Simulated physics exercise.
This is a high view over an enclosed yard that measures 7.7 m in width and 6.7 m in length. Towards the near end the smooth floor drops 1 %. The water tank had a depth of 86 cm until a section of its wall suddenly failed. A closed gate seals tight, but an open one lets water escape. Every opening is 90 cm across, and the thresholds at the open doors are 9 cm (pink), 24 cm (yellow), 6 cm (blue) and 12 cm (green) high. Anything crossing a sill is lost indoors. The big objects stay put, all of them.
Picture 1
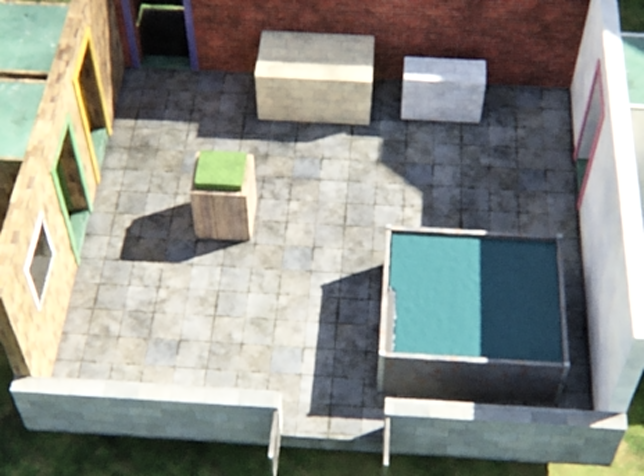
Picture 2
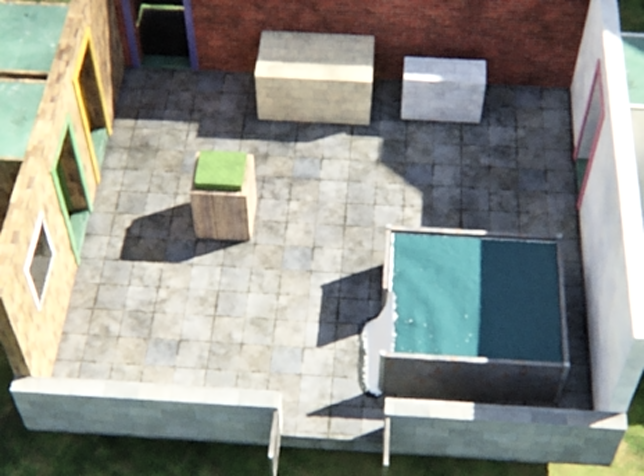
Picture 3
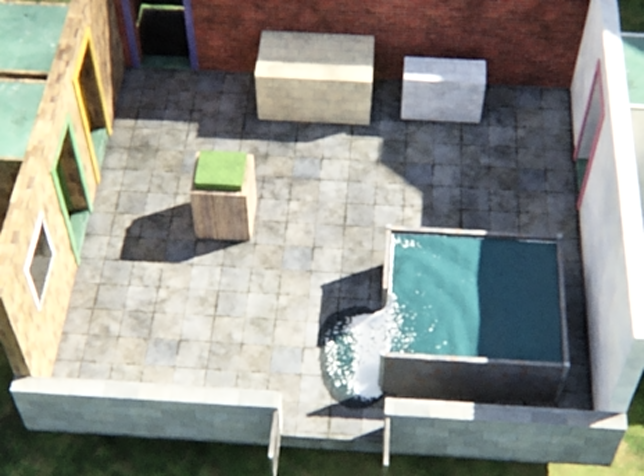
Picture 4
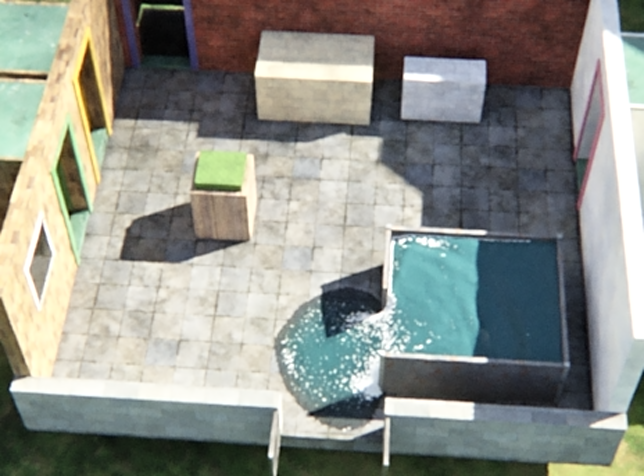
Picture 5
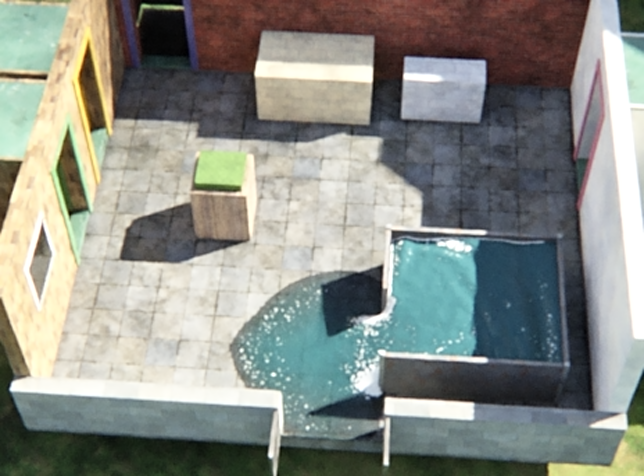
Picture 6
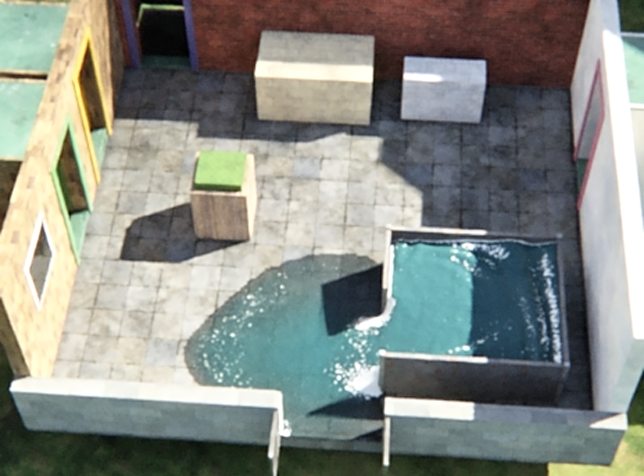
Water burst from the left side of a tank in a walled yard, foamed onto the stone floor, and spread leftward in a widening pool along the low front wall.
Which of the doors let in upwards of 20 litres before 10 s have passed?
At the end, the pink door will most likely respect the limit. The yellow door will most likely respect the limit. The blue door will most likely bust the limit. The green door will most likely bust the limit.
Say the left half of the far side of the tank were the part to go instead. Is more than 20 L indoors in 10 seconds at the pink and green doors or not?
Result: Pink limit passed, green limit not passed.
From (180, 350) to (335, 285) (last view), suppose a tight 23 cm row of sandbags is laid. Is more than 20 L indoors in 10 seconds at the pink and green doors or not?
Result: Pink door inside the limit; green door inside the limit.
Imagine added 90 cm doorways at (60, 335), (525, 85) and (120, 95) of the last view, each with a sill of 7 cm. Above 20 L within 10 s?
In that order: Beyond it, short of it, beyond it.
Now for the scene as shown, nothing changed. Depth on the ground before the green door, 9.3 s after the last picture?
Reading: Close to 9.0 cm.
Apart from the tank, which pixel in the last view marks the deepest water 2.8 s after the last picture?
Near (45, 404).
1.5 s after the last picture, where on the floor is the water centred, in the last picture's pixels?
It lies at roughly (347, 335) in pixels.
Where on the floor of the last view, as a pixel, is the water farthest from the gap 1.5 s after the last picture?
I'd mark it close to (96, 194).
Then, 0.7 s after the last picture water covers 30 % of the floor and is deepest (48 cm) near (45, 404); pink door not reached, yellow door not reached, blue door not reached, green door not reached.
Then, 1.5 s after the last picture water covers 35 % of the floor and is deepest (52 cm) near (47, 393); pink door not reached, yellow door not reached, blue door not reached, green door 23 cm at the sill, 2 L in.
Then, 2.8 s after the last picture water covers 45 % of the floor and is deepest (36 cm) near (45, 404); pink door not reached, yellow door 12 cm at the sill, 0 L in, blue door not reached, green door 21 cm at the sill, 66 L in.
Then, 5.3 s after the last picture water covers 60 % of the floor and is deepest (23 cm) near (45, 404); pink door not reached, yellow door 10 cm at the sill, 0 L in, blue door 20 cm at the sill, 160 L in, green door 13 cm at the sill, 88 L in.
Then, 9.3 s after the last picture water covers 85 % of the floor and is deepest (15 cm) near (259, 87); pink door 3 cm at the sill, 0 L in, yellow door 12 cm at the sill, 0 L in, blue door 13 cm at the sill, 376 L in, green door 9 cm at the sill, 89 L in.
